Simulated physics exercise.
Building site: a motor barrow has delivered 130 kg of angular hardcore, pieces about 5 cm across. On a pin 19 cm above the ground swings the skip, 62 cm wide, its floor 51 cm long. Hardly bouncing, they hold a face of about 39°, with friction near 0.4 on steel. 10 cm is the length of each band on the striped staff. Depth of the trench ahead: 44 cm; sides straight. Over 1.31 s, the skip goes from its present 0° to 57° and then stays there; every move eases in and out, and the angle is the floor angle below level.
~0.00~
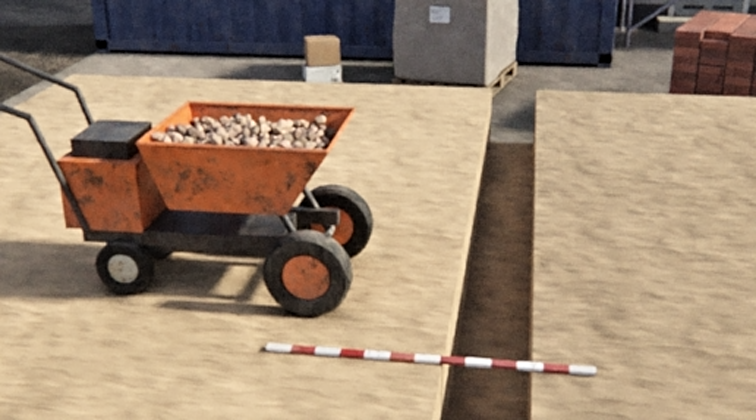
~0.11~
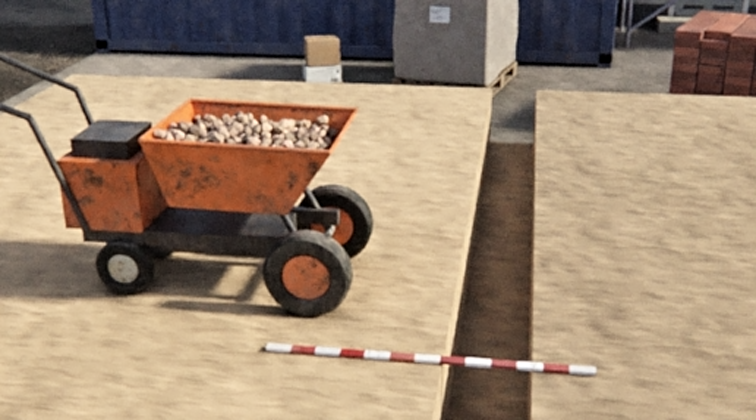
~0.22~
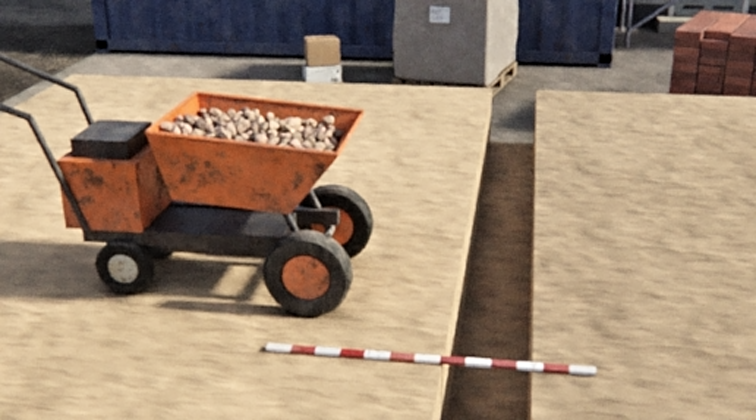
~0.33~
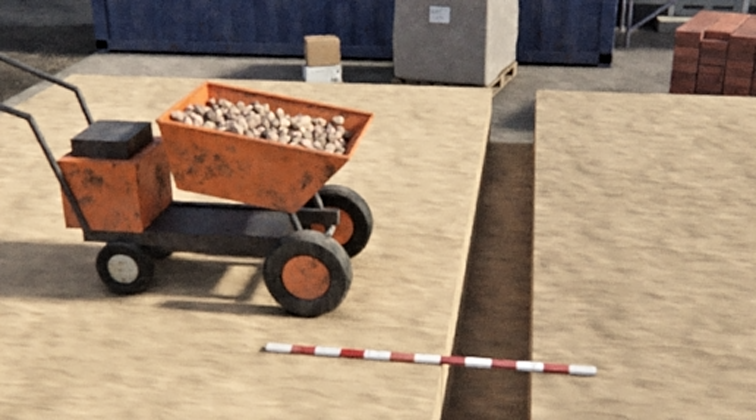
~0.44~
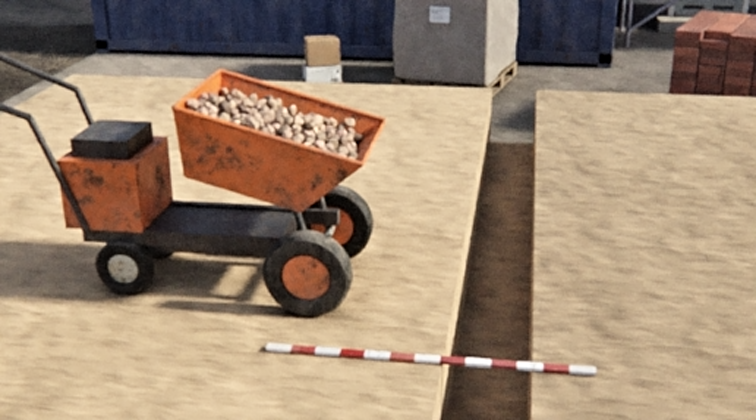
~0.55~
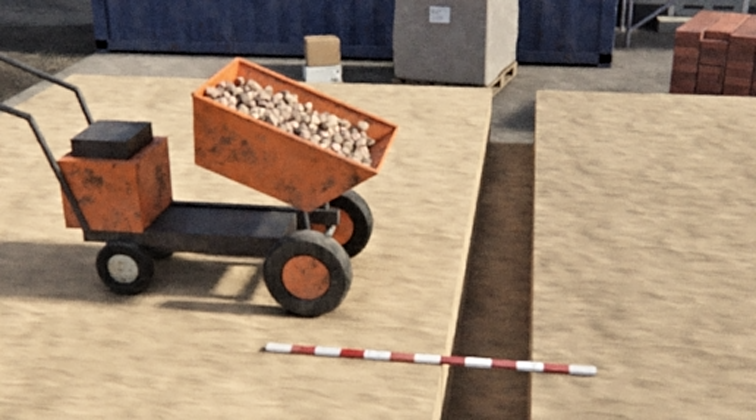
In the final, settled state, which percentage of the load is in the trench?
21 per cent is in the trench.
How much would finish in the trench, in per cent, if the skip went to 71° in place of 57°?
Close to 70 per cent then.
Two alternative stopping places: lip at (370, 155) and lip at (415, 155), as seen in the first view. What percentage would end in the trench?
20 and 5 %.
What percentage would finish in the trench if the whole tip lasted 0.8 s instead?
30 per cent.
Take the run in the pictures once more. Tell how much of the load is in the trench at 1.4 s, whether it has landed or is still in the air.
Close to 5 per cent at that time.
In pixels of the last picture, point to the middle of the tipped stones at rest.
The stones end up centred near (499, 377).
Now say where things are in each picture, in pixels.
Lip at (327, 152), floor tilted 0°, highest stones at (249, 126), in the first frame.
Lip at (330, 153), floor tilted 1°, highest stones at (251, 125); the stones move at 0.2 m/s on average, in the second frame.
Lip at (338, 155), floor tilted 4°, highest stones at (241, 121); the stones move at 0.3 m/s on average, in the third frame.
The skip is at 9°, its lip at (349, 159); the top of the load is at (225, 111); the stones move at 0.5 m/s on average, in the fourth frame.
Lip at (362, 165), floor tilted 15°, highest stones at (226, 100); the stones move at 0.6 m/s on average, in the fifth frame.
The skip is at 22°, its lip at (377, 173); the top of the load is at (239, 90); the stones move at 0.6 m/s on average, in the sixth frame.
After 1.0 s the floor is at 48°; 100 % in the skip; the foremost stones are at (411, 195).
After 1.4 s the floor is at 57°; 96 % in the skip, 1 % short of the trench, 3 % in the trench; the foremost stones are at (480, 289).
After 1.8 s the floor is at 57°; 85 % in the skip, 2 % short of the trench, 13 % in the trench; the foremost stones are at (524, 377).
After 3.7 s the floor is at 57°; 79 % in the skip, 21 % in the trench; the foremost stones are at (525, 390).
